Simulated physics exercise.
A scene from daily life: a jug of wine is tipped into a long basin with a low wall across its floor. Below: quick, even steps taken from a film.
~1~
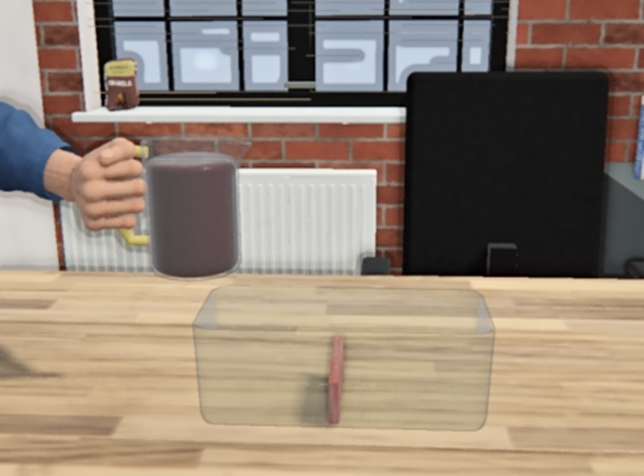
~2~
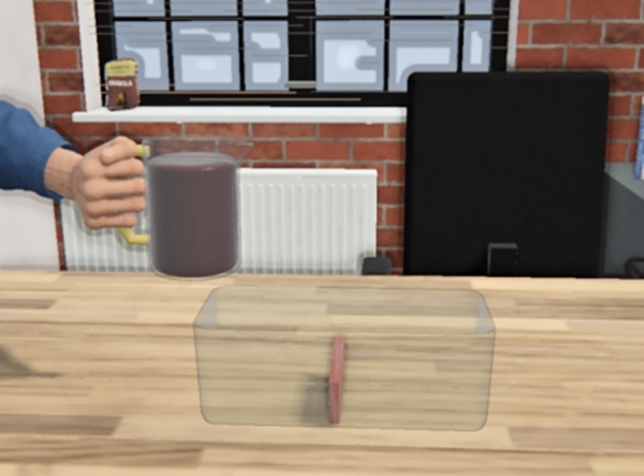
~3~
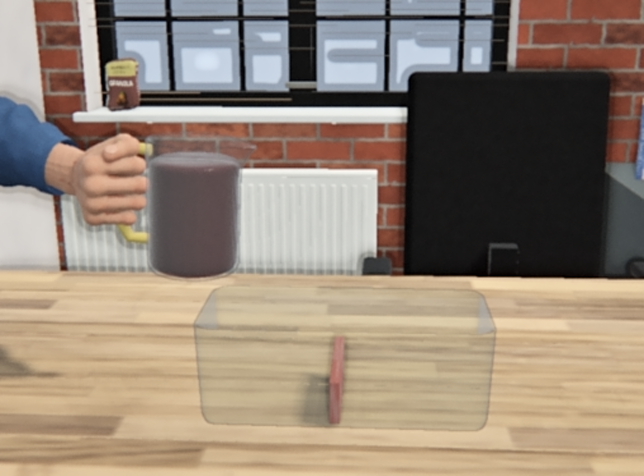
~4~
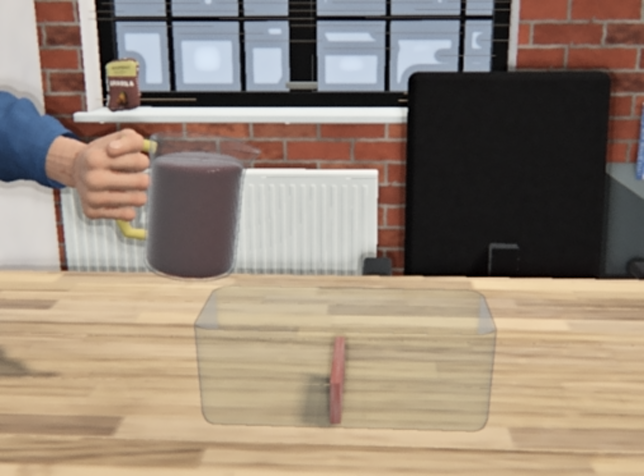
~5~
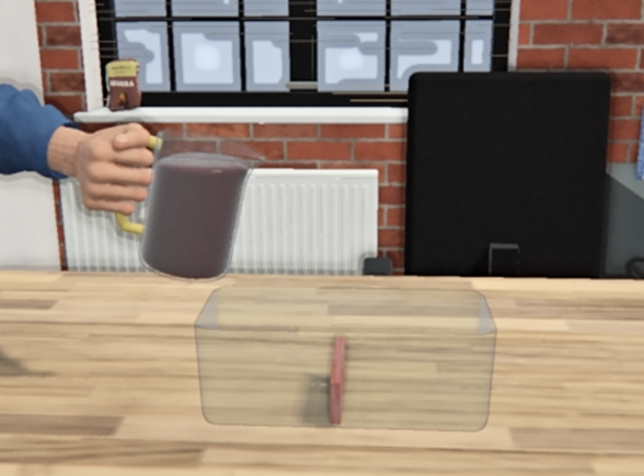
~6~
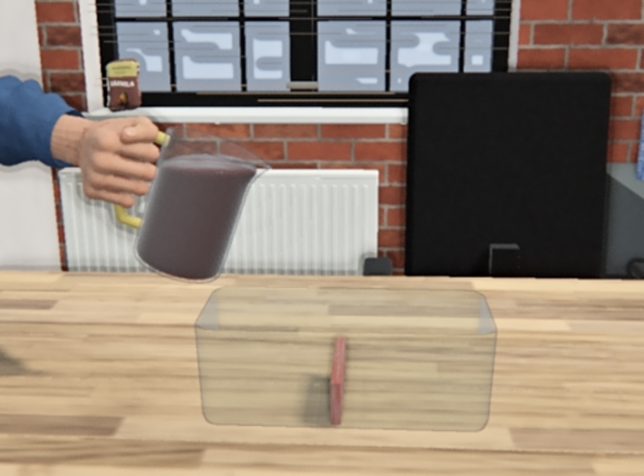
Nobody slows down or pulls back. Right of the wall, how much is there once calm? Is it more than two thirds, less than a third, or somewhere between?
Less than a third.
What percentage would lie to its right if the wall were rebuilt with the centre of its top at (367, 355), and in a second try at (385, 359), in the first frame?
5 % then 5 %, approximately.
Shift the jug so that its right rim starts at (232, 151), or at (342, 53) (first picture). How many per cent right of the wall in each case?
In turn 10 % and 85 %.
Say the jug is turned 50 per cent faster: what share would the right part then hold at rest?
Something like 15 in a hundred.
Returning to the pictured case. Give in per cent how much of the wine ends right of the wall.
That works out to roughly 15 percent.
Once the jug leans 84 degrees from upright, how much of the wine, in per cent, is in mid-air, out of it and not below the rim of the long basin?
It's close to 15 %.
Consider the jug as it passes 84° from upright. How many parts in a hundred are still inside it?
Roughly 75 percent remains at that point.
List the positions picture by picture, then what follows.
It leans 0°; its right rim is at (251, 143); the wine meets the walls at (148, 160) and (237, 160); the long basin's rim runs from (203, 308) to (487, 313); the wall's top is at (336, 359), in the first frame.
It leans 1°; its right rim is at (253, 143); the wine meets the walls at (149, 159) and (238, 161), in the second frame.
It leans 3°; its right rim is at (256, 146); the wine meets the walls at (152, 159) and (240, 163), in the third frame.
It leans 7°; its right rim is at (261, 151); the wine meets the walls at (155, 159) and (245, 164), in the fourth frame.
It leans 13°; its right rim is at (266, 158); the wine meets the walls at (159, 161) and (250, 164), in the fifth frame.
It leans 19°; its right rim is at (271, 167); the wine meets the walls at (157, 182) and (259, 166), in the sixth frame.
A moment on, the jug is tipped on its side and 75 per cent is still to pour, 4 is left of the wall and 5 right of it.
Next, the jug is tipped right over and 19 per cent is still to pour, 54 is left of the wall and 14 right of it.
Then the jug is tipped right over and 1 per cent is still to pour, 76 is left of the wall and 15 right of it.
Later the jug is tipped right over and 0 per cent is still to pour, 75 is left of the wall and 17 right of it.
Finally, 75 per cent lies left of the wall, 17 right of it and 8 outside.
